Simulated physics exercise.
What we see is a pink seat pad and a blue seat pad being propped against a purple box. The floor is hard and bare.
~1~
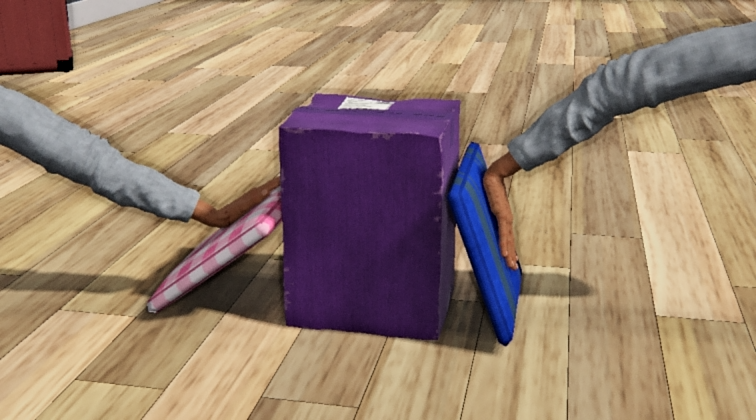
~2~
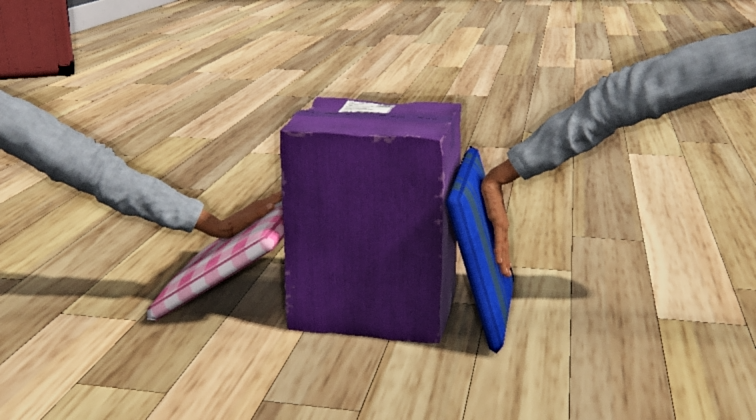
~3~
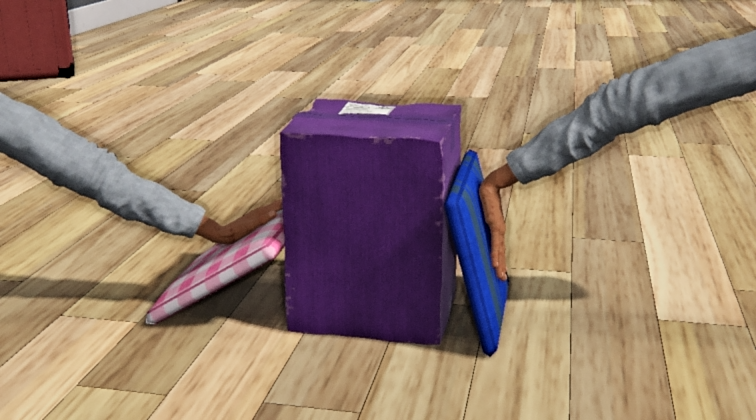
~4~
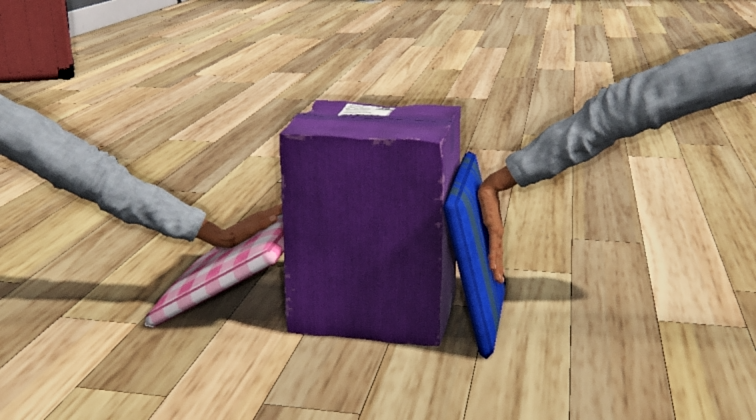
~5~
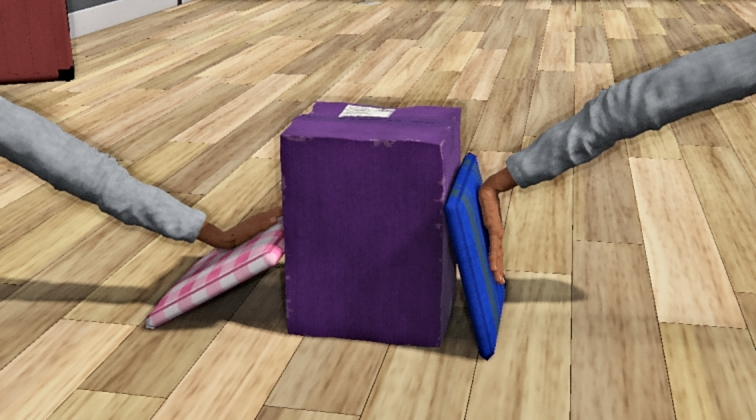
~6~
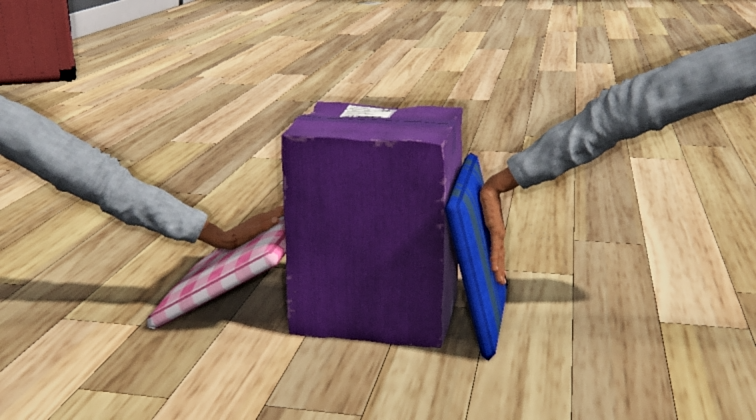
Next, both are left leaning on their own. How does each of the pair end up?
Each ends like this: The pink seat pad lying down; the blue seat pad still leaning.
Then, 0.32 s after the last picture, pink seat pad flat on the floor near (230, 288); blue seat pad leaning near (478, 251).
At rest, pink seat pad flat on the floor near (231, 290); blue seat pad leaning near (478, 251). The pink seat pad slides down flat and the blue seat pad keeps leaning.
